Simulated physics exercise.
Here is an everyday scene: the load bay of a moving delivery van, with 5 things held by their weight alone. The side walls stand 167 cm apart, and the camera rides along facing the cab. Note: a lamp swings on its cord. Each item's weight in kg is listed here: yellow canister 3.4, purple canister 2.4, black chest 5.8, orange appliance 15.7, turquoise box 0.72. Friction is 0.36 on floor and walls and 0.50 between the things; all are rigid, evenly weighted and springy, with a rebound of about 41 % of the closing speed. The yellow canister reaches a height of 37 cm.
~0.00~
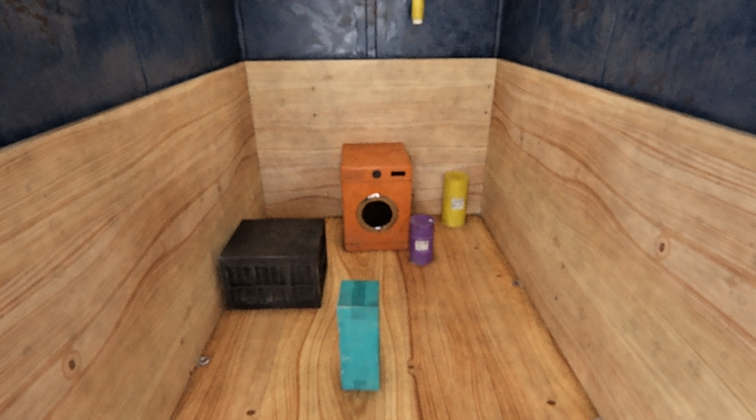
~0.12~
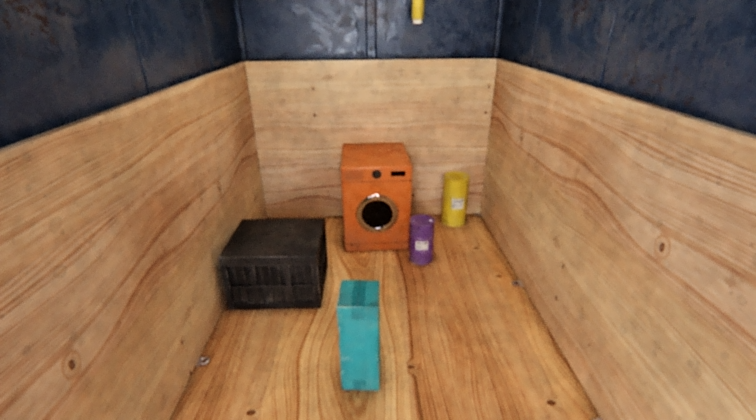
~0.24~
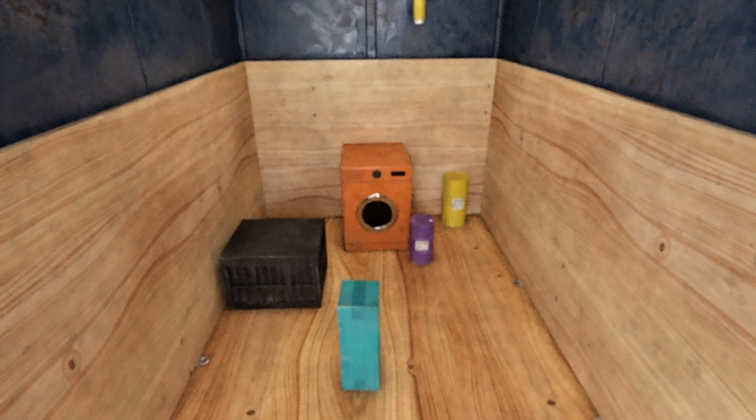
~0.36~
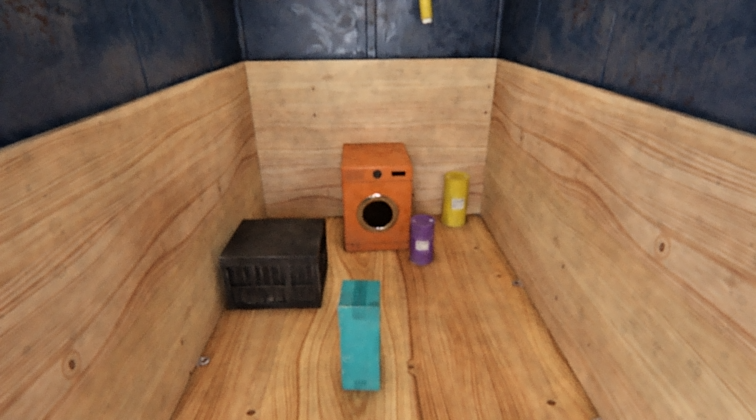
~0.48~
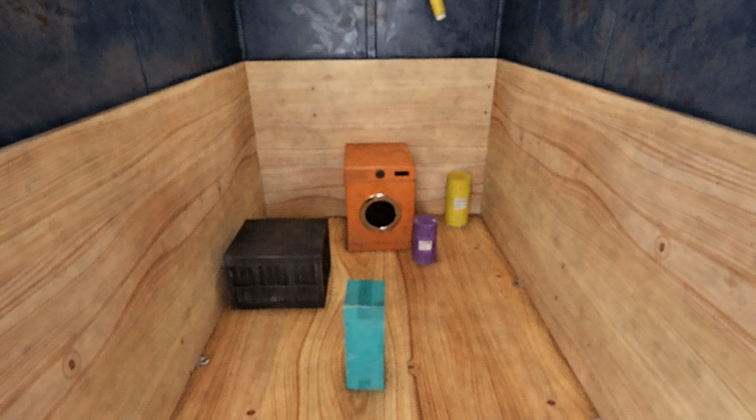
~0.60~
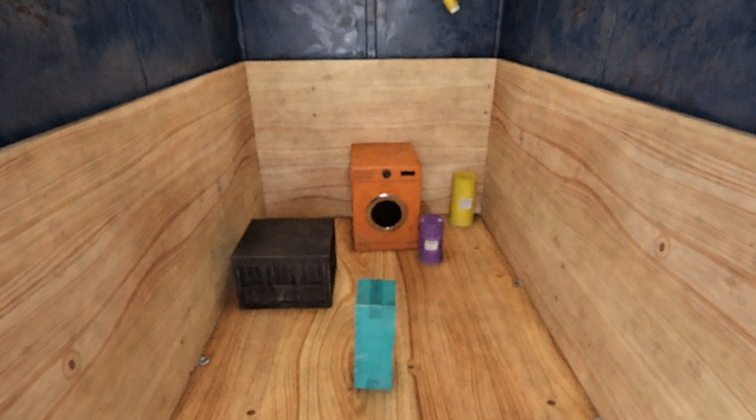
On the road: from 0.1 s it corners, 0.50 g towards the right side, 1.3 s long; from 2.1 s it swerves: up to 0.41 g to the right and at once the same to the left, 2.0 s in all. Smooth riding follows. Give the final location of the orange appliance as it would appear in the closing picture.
Final location: (443, 197).
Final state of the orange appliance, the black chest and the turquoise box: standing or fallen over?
Well, the orange appliance holds steady, the black chest holds steady, and the turquoise box tumbles down.
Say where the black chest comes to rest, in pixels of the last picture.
Rest position, about (434, 258) px.
Around 0.80 s, push 0.50 g right; orange appliance shifted 17 cm near (399, 194); turquoise box at 20° to upright; purple canister shifted 17 cm.
Around 1.10 s, push 0.50 g right; orange appliance shifted 43 cm near (437, 194); turquoise box on its side; purple canister shifted 43 cm.
Around 1.30 s, push 0.20 g right; orange appliance shifted 47 cm near (443, 197); turquoise box on its side; black chest shifted 66 cm.
Finally (4.7 s), on their side or leaning hard in the back, turquoise box; not toppled but over 15 cm from the start, purple canister, black chest and orange appliance; yellow canister still in place (within 15 cm). Final places as that camera would see them, orange appliance near (443, 197).
